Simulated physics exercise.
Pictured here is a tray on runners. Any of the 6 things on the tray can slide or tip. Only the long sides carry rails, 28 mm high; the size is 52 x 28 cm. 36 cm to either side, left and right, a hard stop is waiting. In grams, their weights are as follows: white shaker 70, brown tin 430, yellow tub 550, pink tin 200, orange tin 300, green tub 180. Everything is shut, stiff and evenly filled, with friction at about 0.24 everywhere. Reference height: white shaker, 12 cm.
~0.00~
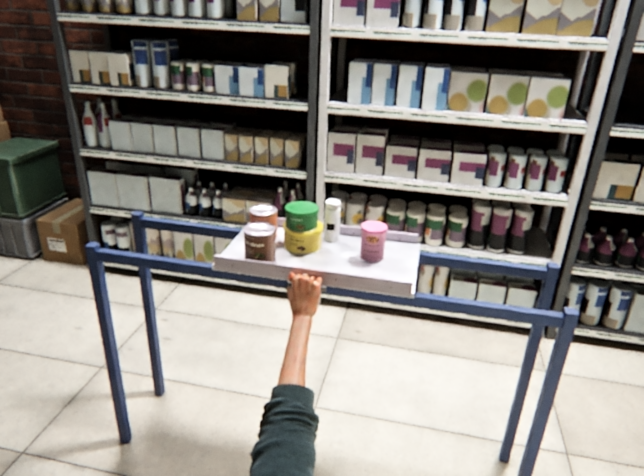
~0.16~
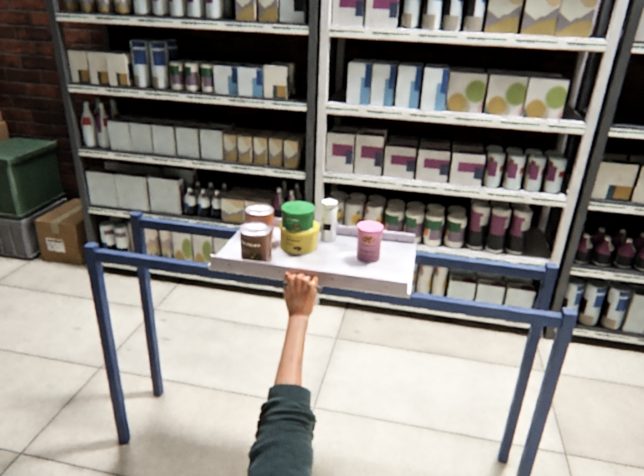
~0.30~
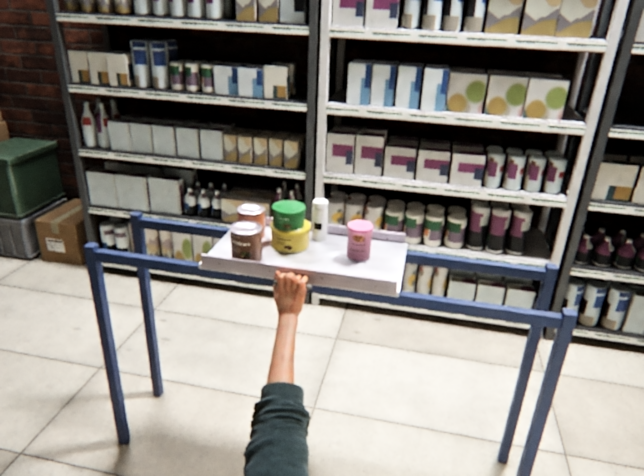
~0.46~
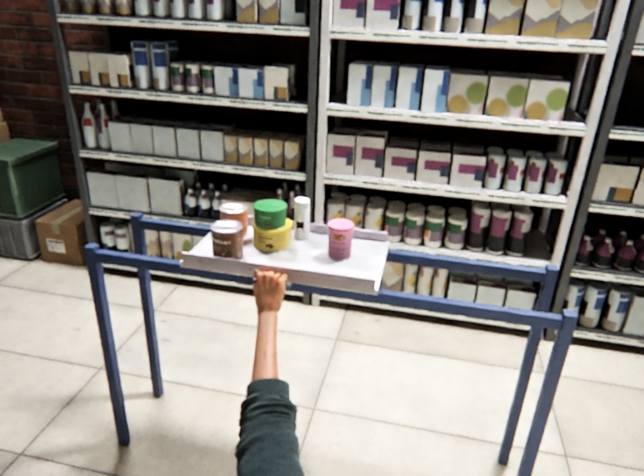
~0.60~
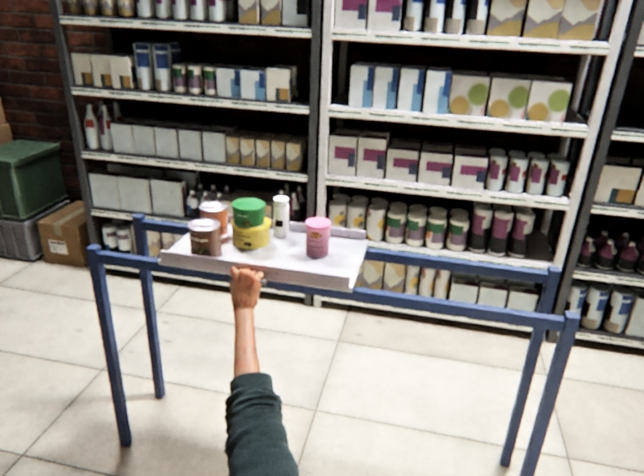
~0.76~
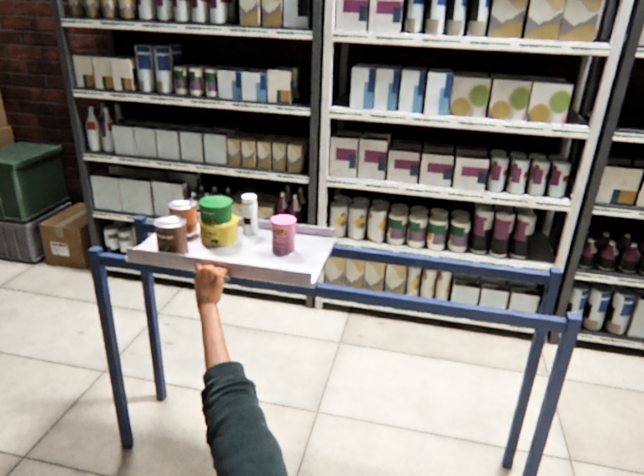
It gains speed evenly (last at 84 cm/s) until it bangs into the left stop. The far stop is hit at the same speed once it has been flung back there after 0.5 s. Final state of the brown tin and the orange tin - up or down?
Result: Brown tin: Falls; orange tin: Falls.
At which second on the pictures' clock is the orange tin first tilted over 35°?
That first happens close to 1.1 seconds.
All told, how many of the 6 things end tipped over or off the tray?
The tally is 2.
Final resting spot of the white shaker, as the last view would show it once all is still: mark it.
My guess is roughly (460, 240).
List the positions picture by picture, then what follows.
In the first picture, tray midway; brown tin (260, 245).
In the second picture, tray has slid 1 cm left; pink tin (369, 242); green tub (298, 217).
In the third picture, tray has slid 3 cm left; white shaker (320, 220); yellow tub (290, 235).
In the fourth picture, tray has slid 9 cm left; pink tin (340, 240); green tub (270, 215).
In the fifth picture, tray has slid 16 cm left; white shaker (281, 217); yellow tub (251, 232).
In the sixth picture, tray has slid 26 cm left; brown tin (172, 237); orange tin (183, 218).
Around 1.36 s, tray has slid 36 cm left; brown tin and orange tin now off the tray; green tub shifted 15 cm; white shaker shifted 14 cm.
Around 2.66 s, tray has slid 4 cm right; green tub shifted 15 cm; pink tin shifted 14 cm; white shaker shifted 14 cm.
Finally (3.8 s), off the tray and tipped over, brown tin and orange tin; the other 4 still in place (within 5 cm). In the last view, orange tin near (157, 358).
